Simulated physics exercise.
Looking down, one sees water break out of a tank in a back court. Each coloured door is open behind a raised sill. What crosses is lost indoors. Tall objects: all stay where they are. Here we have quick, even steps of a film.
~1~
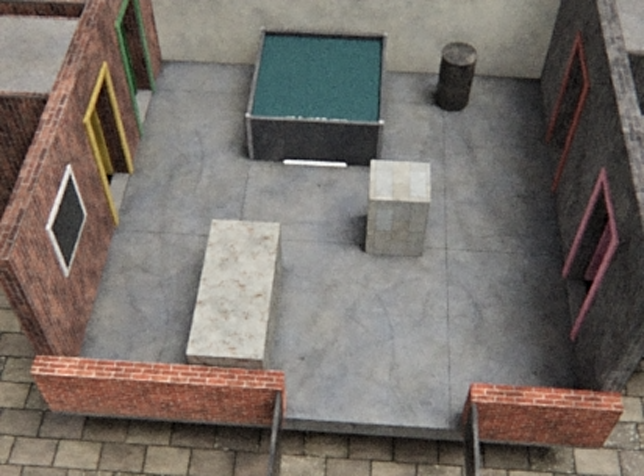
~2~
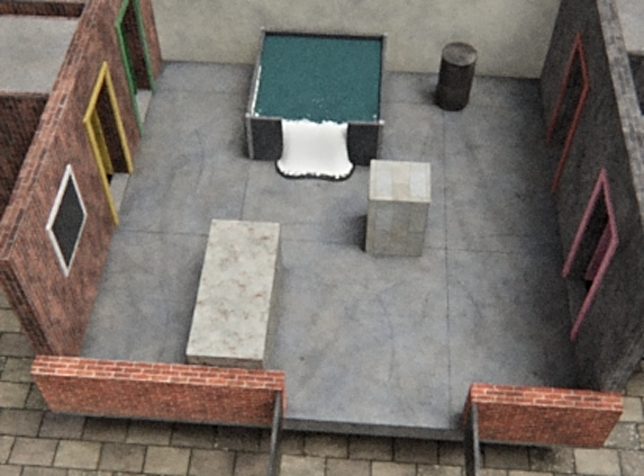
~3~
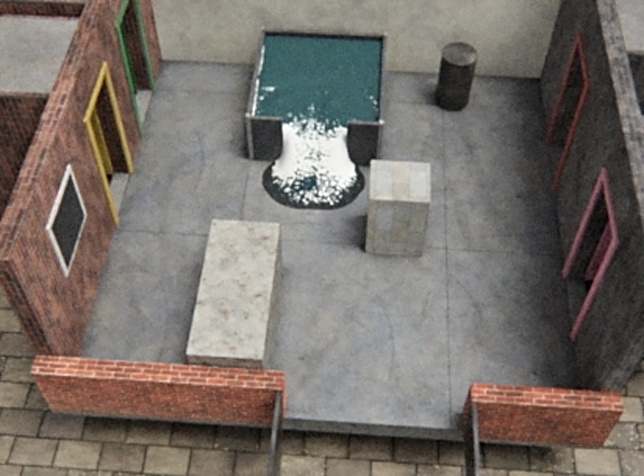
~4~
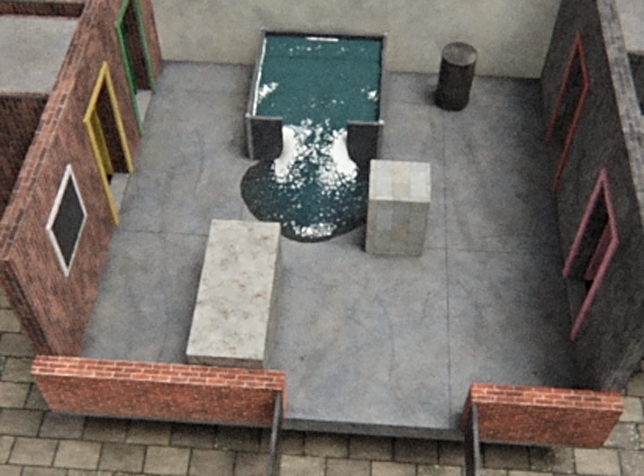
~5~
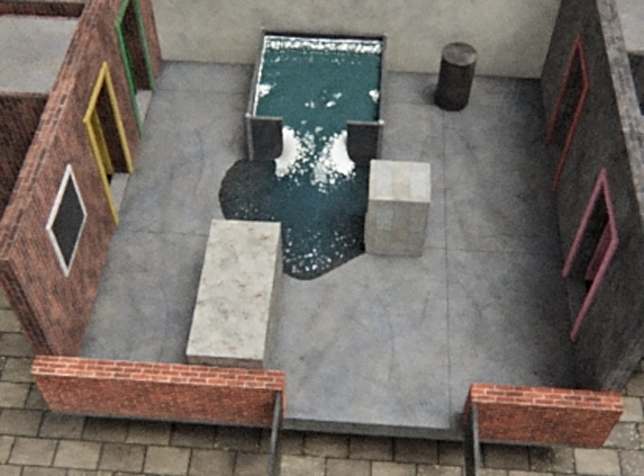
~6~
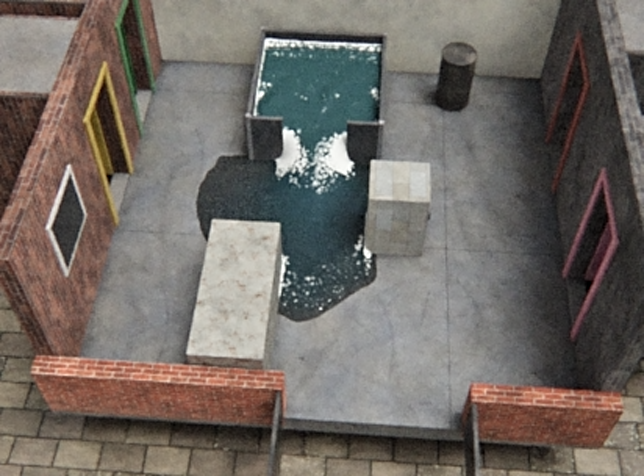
Water bursts from the front of a dark-walled, green-topped tank in a grey-floored back court, seen from above by a camera that stays still. A yellow and a green doorway stand in the brick wall at left, red and pink ones at right, with two pale blocks and a dark barrel between. The white, foaming gush spreads into a dark pool, running forward between the blocks.
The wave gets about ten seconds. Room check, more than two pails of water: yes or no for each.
Pink door, no; green door, no; yellow door, yes; red door, no.
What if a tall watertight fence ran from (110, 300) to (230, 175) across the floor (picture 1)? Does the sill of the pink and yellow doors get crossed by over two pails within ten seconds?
Pink stays within, yellow stays within.
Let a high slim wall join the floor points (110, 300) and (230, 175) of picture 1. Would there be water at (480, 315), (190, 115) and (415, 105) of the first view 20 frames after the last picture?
Results in order: Bone-dry / bone-dry / bone-dry.
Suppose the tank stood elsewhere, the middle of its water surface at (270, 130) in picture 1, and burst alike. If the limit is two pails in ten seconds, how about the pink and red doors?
Checking both: Pink door surpasses the limit, red door remains within limits.
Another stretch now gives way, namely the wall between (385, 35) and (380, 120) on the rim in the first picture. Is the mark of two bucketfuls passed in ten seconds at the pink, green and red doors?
The pink door ends up above, the green door falls short, and the red door ends up above.
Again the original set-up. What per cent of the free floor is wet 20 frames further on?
I'd estimate some 55 per cent.
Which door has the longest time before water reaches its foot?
The green-painted one.
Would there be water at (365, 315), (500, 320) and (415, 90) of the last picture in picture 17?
Result, as listed: Wetted / not wetted / not wetted.
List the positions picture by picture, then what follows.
The first frame shows the tank at (320, 78) is whole and still.
In the second frame, water pours out at (315, 149) and has run to (348, 172).
In the third frame, water pours out at (315, 149) and has run to (333, 205).
In the fourth frame, the front is at (314, 239), out from the gap at (315, 149).
In the fifth frame, water pours out at (315, 150) and has run to (315, 273).
In the sixth frame, the front is at (302, 316), out from the gap at (315, 149).
A moment on, water covers 35 % of the floor; the pink door not reached, the green door not reached, the yellow door not reached, the red door not reached.
Next, water covers 45 % of the floor; the pink door not reached, the green door not reached, the yellow door wet at the sill, nothing in, the red door not reached.
Then, water covers 55 % of the floor; the pink door wet at the sill, nothing in, the green door wet at the sill, nothing in, the yellow door under two buckets in, the red door under two buckets in.
Later, water covers 75 % of the floor; the pink door wet at the sill, nothing in, the green door wet at the sill, nothing in, the yellow door over two buckets in, the red door under two buckets in.
In the end, water covers 90 % of the floor; the pink door wet at the sill, nothing in, the green door wet at the sill, nothing in, the yellow door far over two buckets in, the red door under two buckets in.
